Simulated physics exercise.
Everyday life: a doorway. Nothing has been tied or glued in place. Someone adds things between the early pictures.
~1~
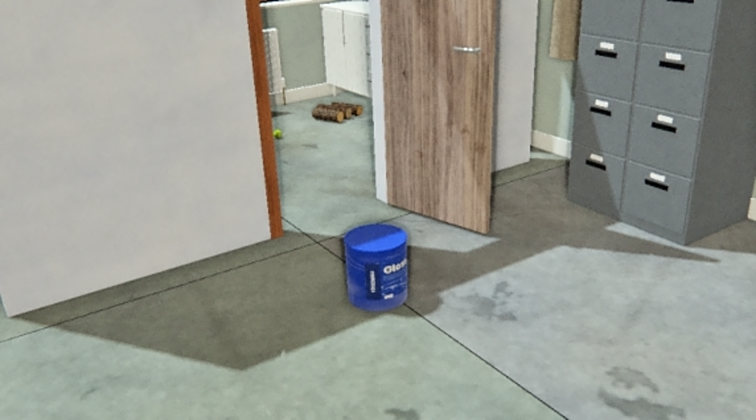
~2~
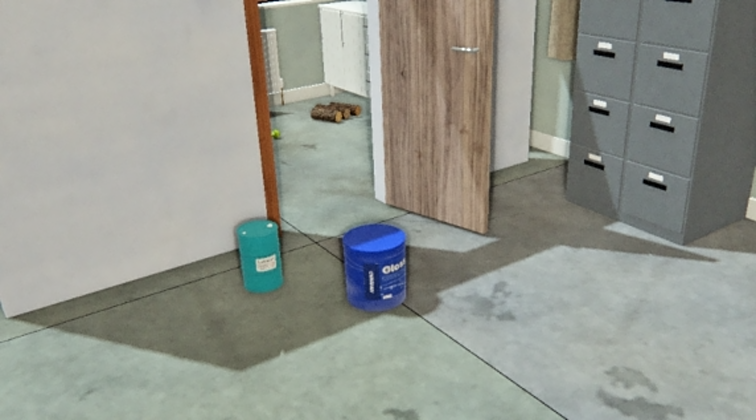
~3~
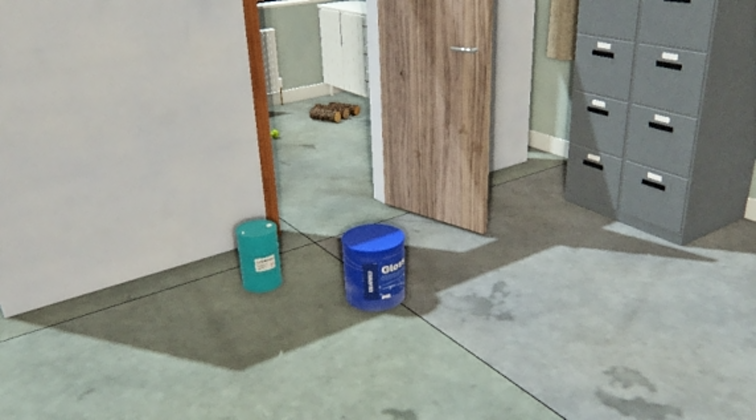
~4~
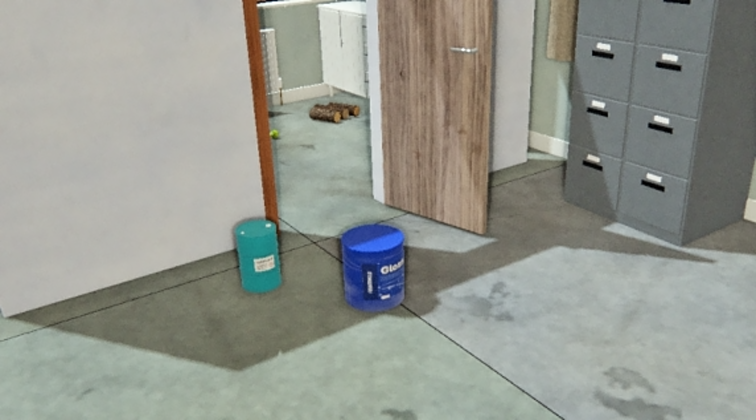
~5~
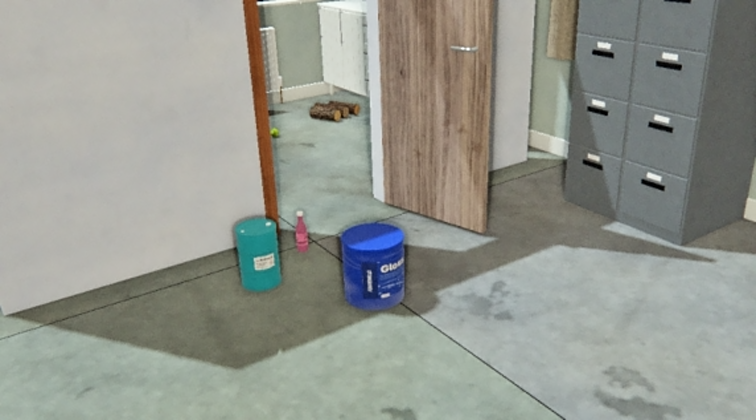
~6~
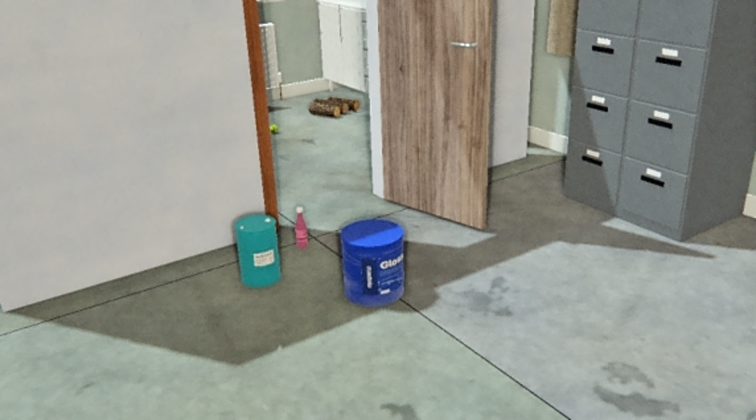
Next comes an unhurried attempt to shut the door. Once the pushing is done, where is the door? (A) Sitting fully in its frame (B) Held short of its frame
A.
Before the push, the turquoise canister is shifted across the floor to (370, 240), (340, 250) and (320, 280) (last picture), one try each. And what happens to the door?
The door is obstructed in the first try, is obstructed in the second and meets the jamb in the third.
Then, 0.70 s past the last view, door at 86°.
Then, 1.20 s past the last view, door at 58°.
Then, 1.50 s past the last view, door at 38°.
Then, 1.90 s past the last view, door at 12°.
Finally, door at 0°; all 3 still in place. Final places as the last picture's camera would see them, pink bottle near (301, 228).
